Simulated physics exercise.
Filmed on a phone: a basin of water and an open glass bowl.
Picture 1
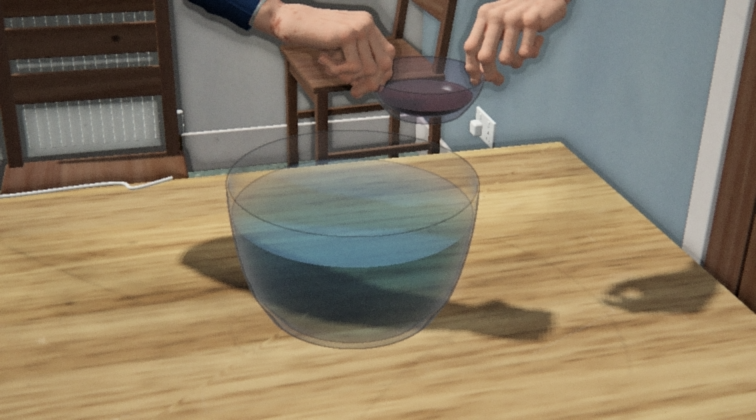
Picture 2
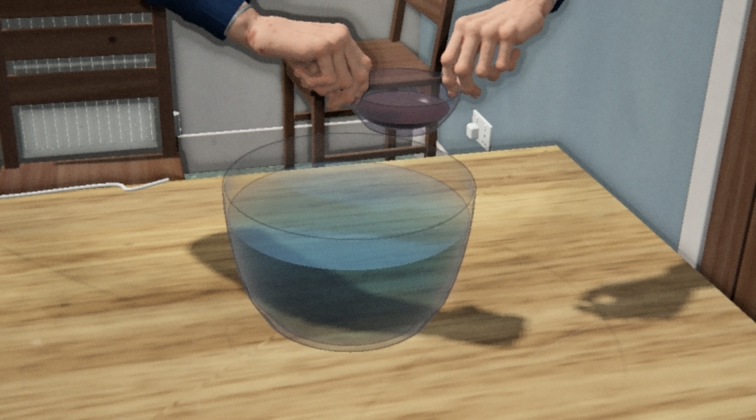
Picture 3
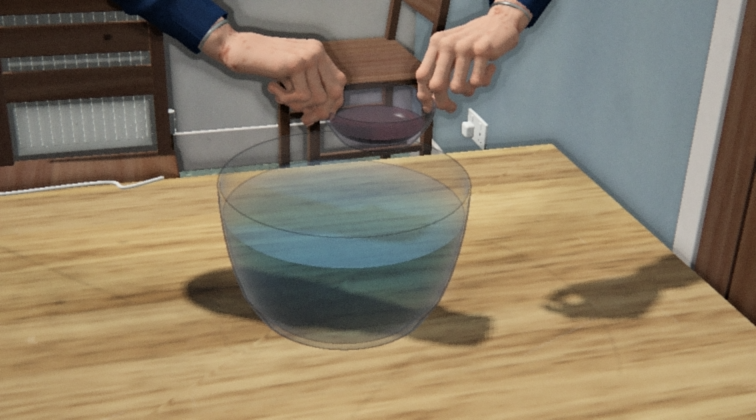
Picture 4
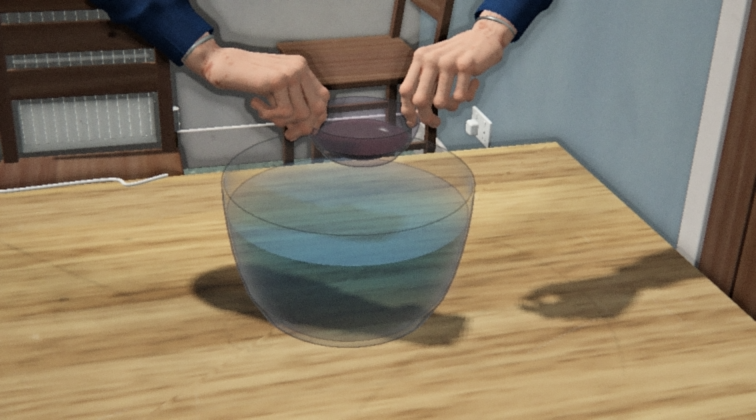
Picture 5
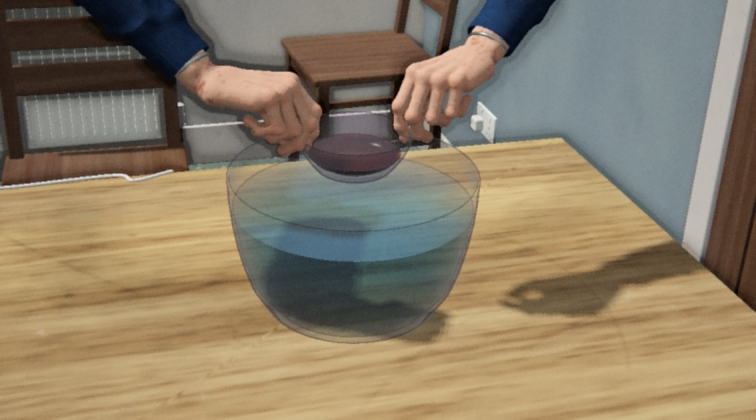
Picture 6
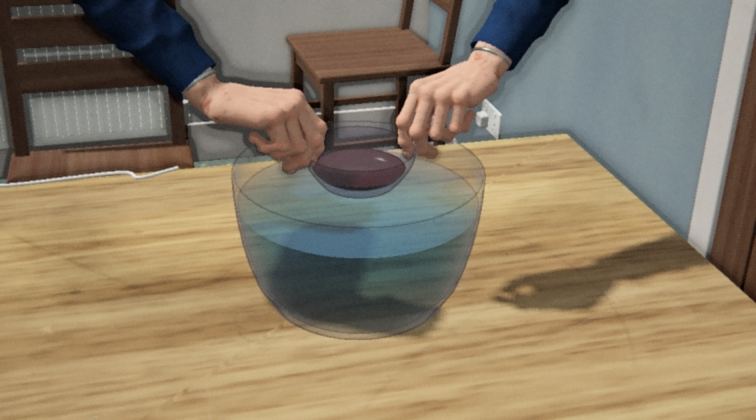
On a wooden table, two hands lowering a small glass bowl of dark liquid toward blue water in a large clear basin.
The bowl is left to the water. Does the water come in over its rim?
Once free, it rides on the surface.
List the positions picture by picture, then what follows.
The first picture shows bowl (426, 90) about a third full; above the basin.
The second picture shows bowl about a third full, surface at (402, 108); coming down.
The third picture shows bowl (378, 117) about a third full; lower.
The fourth picture shows bowl about a third full, surface at (361, 137); lower still.
The fifth picture shows bowl (354, 148) about a third full; close to the surface.
The sixth picture shows bowl about a third full, surface at (359, 168); just over the surface.
Soon after, the bowl dips into the water.
Later, it bobs and steadies.
In the end, the bowl floats with a third of its side showing.
